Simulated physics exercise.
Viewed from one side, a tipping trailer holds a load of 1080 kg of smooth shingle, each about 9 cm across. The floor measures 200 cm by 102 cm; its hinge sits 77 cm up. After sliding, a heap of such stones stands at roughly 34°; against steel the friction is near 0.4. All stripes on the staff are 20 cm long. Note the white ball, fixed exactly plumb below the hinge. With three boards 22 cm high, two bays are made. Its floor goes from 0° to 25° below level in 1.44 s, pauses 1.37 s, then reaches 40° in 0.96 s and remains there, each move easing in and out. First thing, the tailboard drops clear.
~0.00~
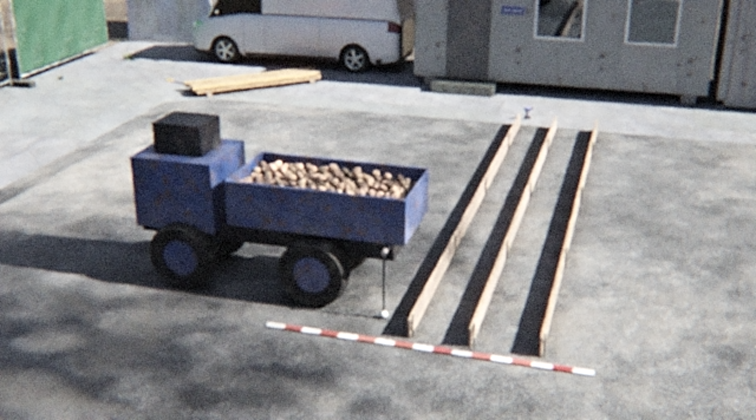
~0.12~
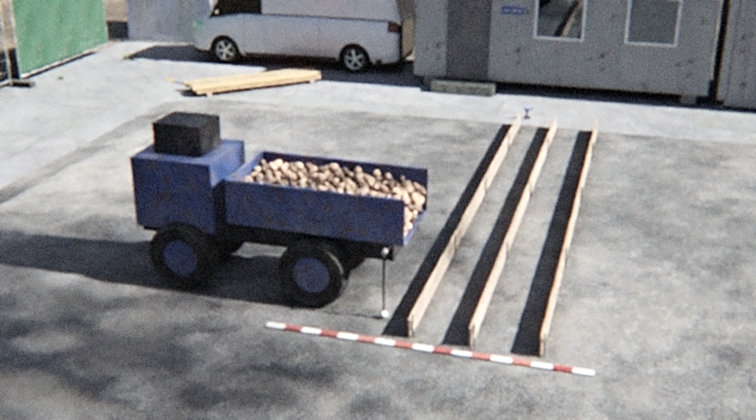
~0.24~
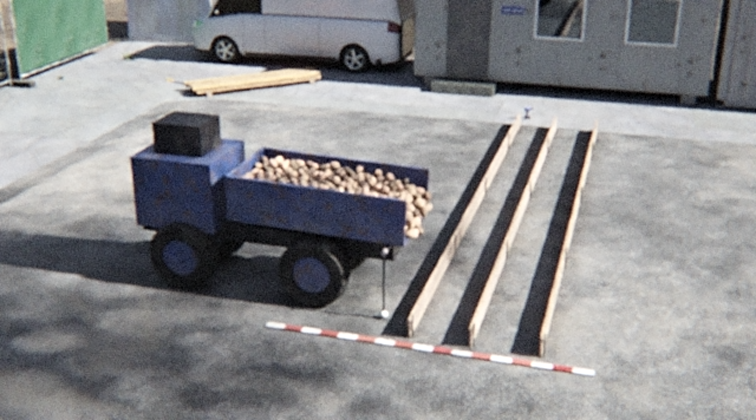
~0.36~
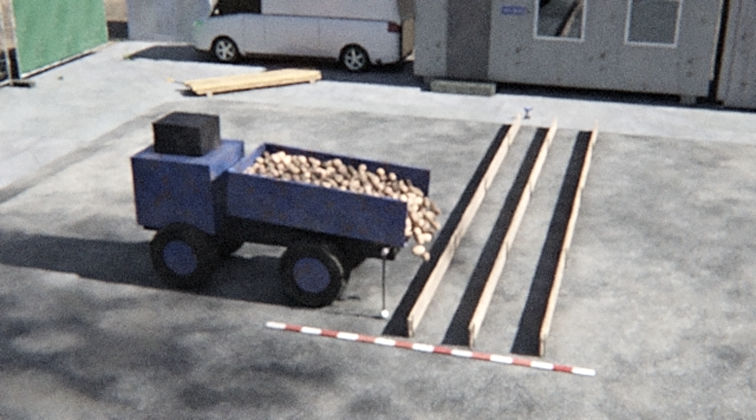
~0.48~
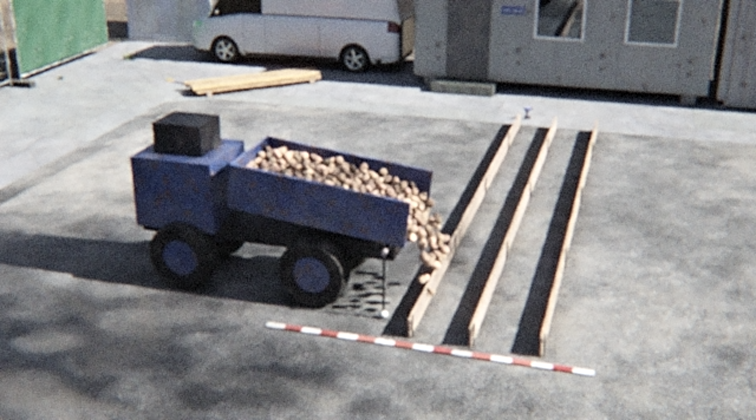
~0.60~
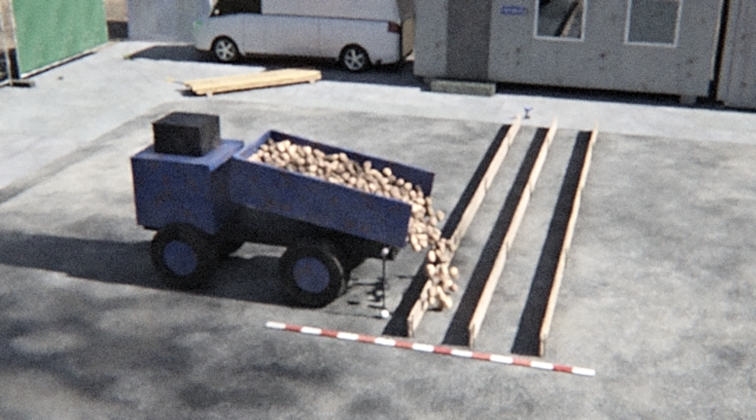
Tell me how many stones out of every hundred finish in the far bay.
Around 30 of every hundred finish there.
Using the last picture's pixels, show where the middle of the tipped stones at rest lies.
Roughly (469, 294), I'd say.
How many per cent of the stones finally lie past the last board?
Close to 0 percent of the load.
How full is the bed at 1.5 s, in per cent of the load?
Around 70 per cent, still inside.
After 1.1 s the floor is at 21°; 85 % in the bed, 3 % short of the bays, 12 % in the near bay; the foremost stones are at (480, 300).
After 1.5 s the floor is at 25°; 68 % in the bed, 3 % short of the bays, 29 % in the near bay; the foremost stones are at (482, 294).
After 4.2 s the floor is at 40°; 0 % in the bed, 8 % short of the bays, 60 % in the near bay, 32 % in the far bay; the foremost stones are at (547, 301).
After 7.1 s the floor is at 40°; 0 % in the bed, 8 % short of the bays, 60 % in the near bay, 32 % in the far bay; the foremost stones are at (547, 301).
